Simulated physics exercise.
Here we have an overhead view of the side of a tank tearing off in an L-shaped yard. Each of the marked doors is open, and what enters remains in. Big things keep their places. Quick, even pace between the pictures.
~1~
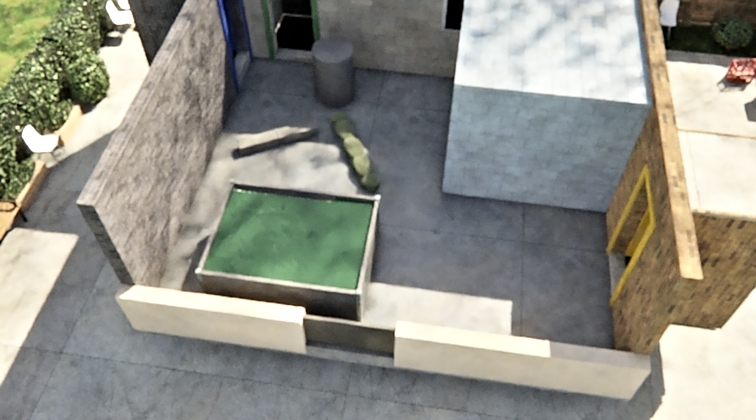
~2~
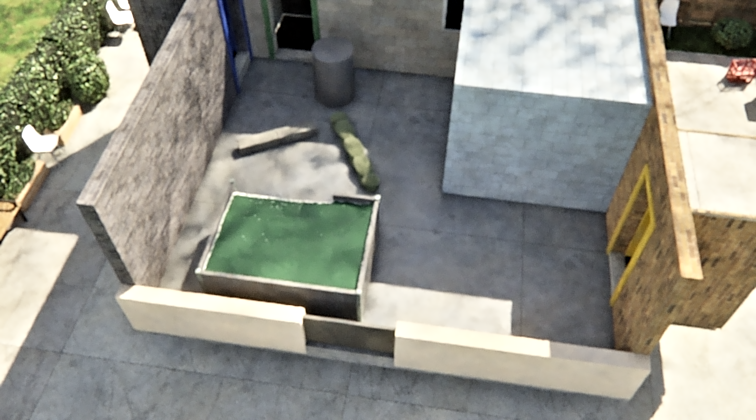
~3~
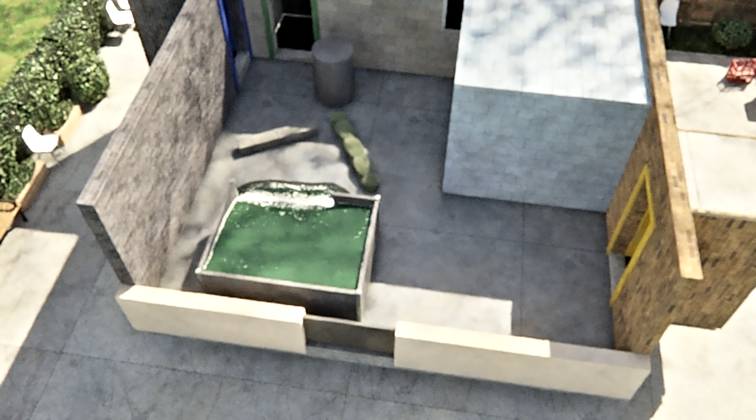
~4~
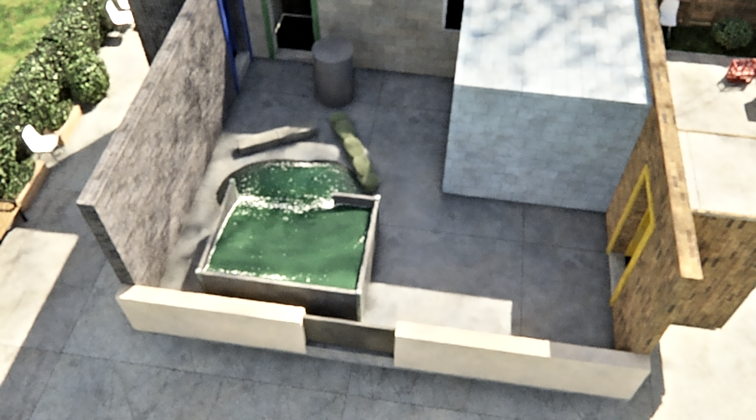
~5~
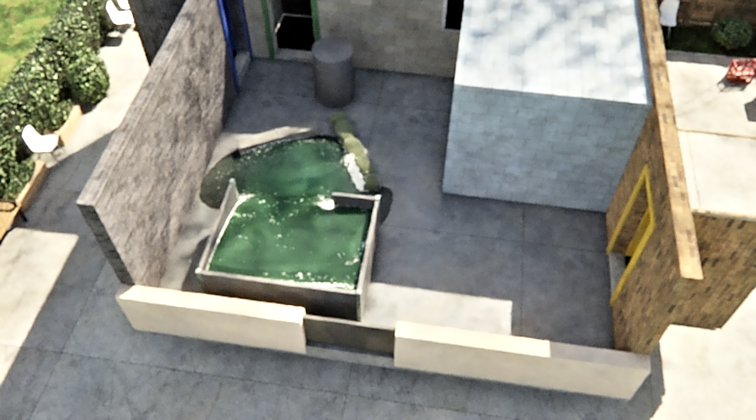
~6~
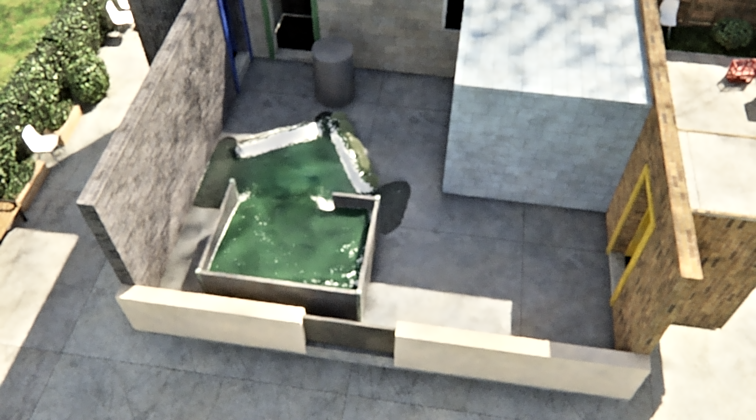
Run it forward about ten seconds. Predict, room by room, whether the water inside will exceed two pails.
Green door: Exceeds two pails. Blue door: Exceeds two pails. Yellow door: Does not exceed two pails.
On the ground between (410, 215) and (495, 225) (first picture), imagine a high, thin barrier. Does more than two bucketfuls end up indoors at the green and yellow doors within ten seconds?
The green door exceeds the limit, and the yellow door falls short.
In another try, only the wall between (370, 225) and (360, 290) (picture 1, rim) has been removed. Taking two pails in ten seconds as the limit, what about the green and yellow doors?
My reading: Green door keeps below it, yellow door takes more.
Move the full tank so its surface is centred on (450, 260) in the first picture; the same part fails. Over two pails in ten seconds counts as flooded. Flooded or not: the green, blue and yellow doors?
Going door by door, the green door doesn't reach it, the blue door doesn't reach it and the yellow door breaks the limit.
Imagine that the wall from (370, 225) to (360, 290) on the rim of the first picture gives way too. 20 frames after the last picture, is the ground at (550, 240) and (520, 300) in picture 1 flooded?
In that order: Covered, flooded.
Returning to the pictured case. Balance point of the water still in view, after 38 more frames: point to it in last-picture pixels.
Near (320, 181).
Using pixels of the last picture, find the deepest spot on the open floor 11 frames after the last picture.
Deepest spot: Around (251, 61).
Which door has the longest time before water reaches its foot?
It's the door marked yellow.
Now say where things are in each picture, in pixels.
The tank at (292, 237) is whole and still, in the first frame.
The front is at a hidden place, out from the gap on the tank's far side, in the second frame.
The front is at a hidden place, out from the gap on the tank's far side, in the third frame.
The front is at (338, 166), out from the gap on the tank's far side, in the fourth frame.
The front is at (332, 139), out from the gap on the tank's far side, in the fifth frame.
The front is at (327, 114), out from the gap on the tank's far side, in the sixth frame.
A moment on, water covers 35 % of the floor; the green door not reached, the blue door not reached, the yellow door not reached.
Next, water covers 50 % of the floor; the green door under two buckets in, the blue door under two buckets in, the yellow door not reached.
Then, water covers 60 % of the floor; the green door far over two buckets in, the blue door over two buckets in, the yellow door not reached.
Later, water covers 85 % of the floor; the green door far over two buckets in, the blue door over two buckets in, the yellow door not reached.
In the end, water covers 90 % of the floor; the green door far over two buckets in, the blue door over two buckets in, the yellow door wet at the sill, nothing in.
